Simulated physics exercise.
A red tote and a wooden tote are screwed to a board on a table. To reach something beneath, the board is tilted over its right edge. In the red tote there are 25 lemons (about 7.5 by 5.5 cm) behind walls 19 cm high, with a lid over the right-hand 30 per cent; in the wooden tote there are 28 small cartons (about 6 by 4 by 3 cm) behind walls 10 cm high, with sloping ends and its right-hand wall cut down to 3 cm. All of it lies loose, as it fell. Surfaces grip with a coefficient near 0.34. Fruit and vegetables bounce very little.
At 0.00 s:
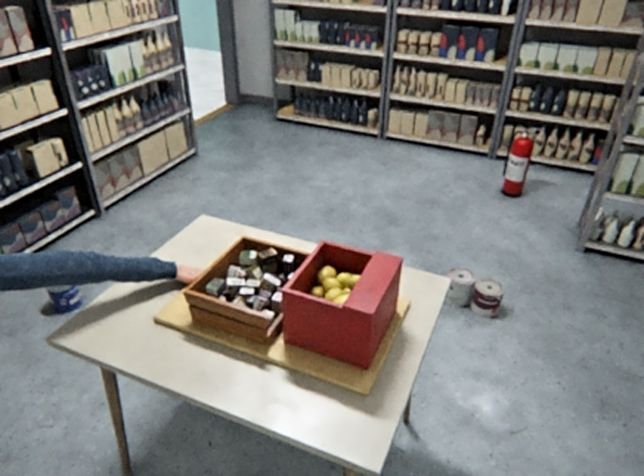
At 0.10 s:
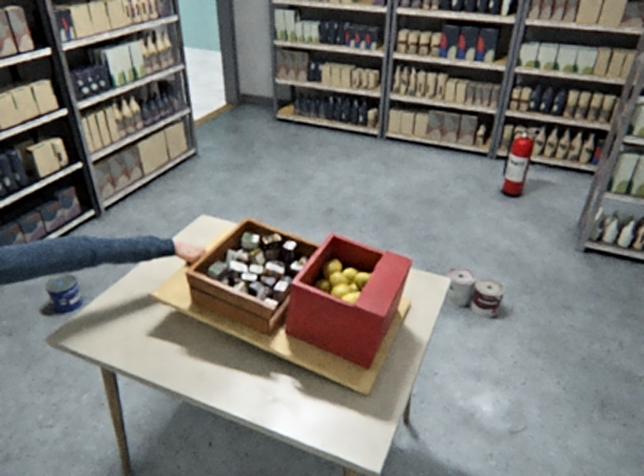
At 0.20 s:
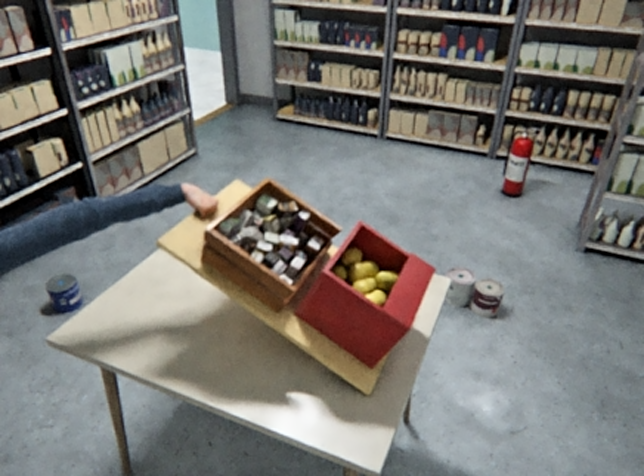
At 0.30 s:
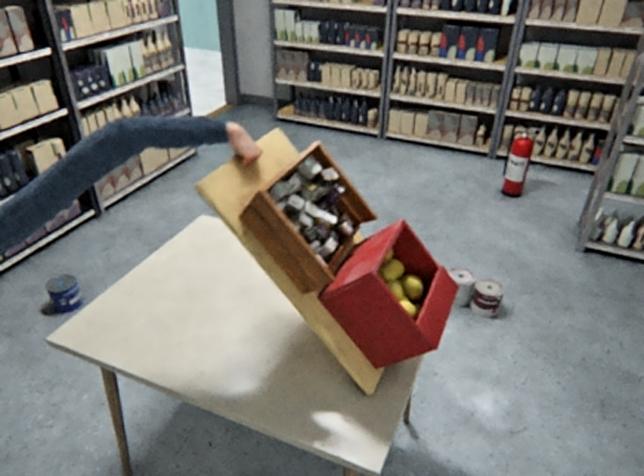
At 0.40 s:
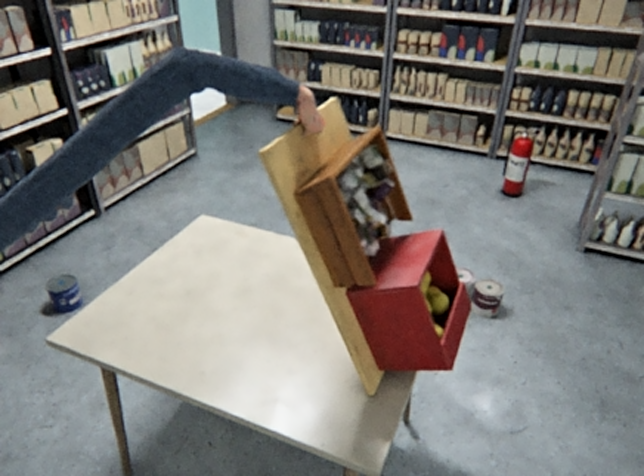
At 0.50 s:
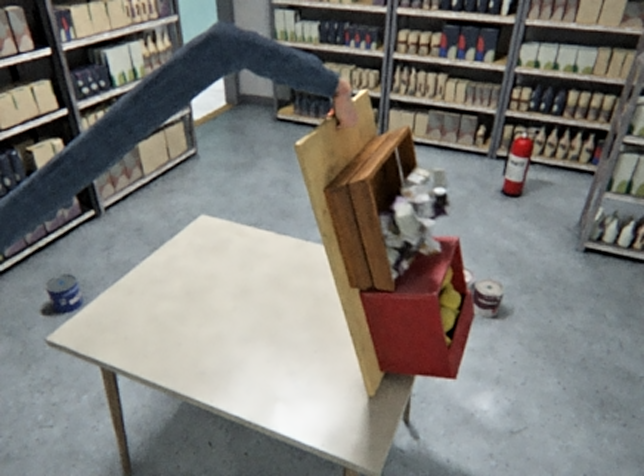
In the video, a hand lifts the left side of a board on a table, tilting a wooden tote of small cartons and a red tote of lemons steeply rightward, until several cartons tumble out of the wooden tote.
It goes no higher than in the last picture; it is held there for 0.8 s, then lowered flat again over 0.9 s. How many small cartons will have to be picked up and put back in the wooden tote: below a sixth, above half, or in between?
Upwards of half of the small cartons leave the wooden tote.
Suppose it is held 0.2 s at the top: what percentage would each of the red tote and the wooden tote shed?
In that case red tote 10, wooden tote 80 per cent.
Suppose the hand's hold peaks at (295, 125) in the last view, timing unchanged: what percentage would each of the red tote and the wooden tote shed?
In that case red tote 0, wooden tote 40 per cent.
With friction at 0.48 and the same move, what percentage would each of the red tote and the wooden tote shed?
Then red tote 10, wooden tote 70 per cent.
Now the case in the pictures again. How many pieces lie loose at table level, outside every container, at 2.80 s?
Some 1 pieces.
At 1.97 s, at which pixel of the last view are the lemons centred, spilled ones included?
At about (371, 317).
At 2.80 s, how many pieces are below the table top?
Roughly 25.
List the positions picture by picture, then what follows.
In the first frame (we follow the rim corner now nearest the camera), wooden tote at (269, 317); red tote at (369, 314); tilt 0°; nothing out yet.
In the second frame, wooden tote at (274, 308); red tote at (379, 316); tilt 8°.
In the third frame, wooden tote at (296, 290); red tote at (405, 326); tilt 26°.
In the fourth frame, wooden tote at (335, 281); red tote at (432, 345); tilt 47°.
In the fifth frame, wooden tote at (376, 285); red tote at (448, 365); tilt 65°.
In the sixth frame, wooden tote at (394, 290); red tote at (452, 374); tilt 73°; 8 out, the lowest carton at (427, 246).
After 0.87 s, tilt 73°; 2 of 25 out of the red tote and 22 of 28 out of the wooden tote.
After 1.33 s, tilt 73°; 3 of 25 out of the red tote and 22 of 28 out of the wooden tote.
After 1.97 s, tilt 12°; 3 of 25 out of the red tote and 22 of 28 out of the wooden tote.
When it is over (at 2.80 s), 3 of 25 out of the red tote and 22 of 28 out of the wooden tote. Asked share, 22 of 28, 79 per cent.
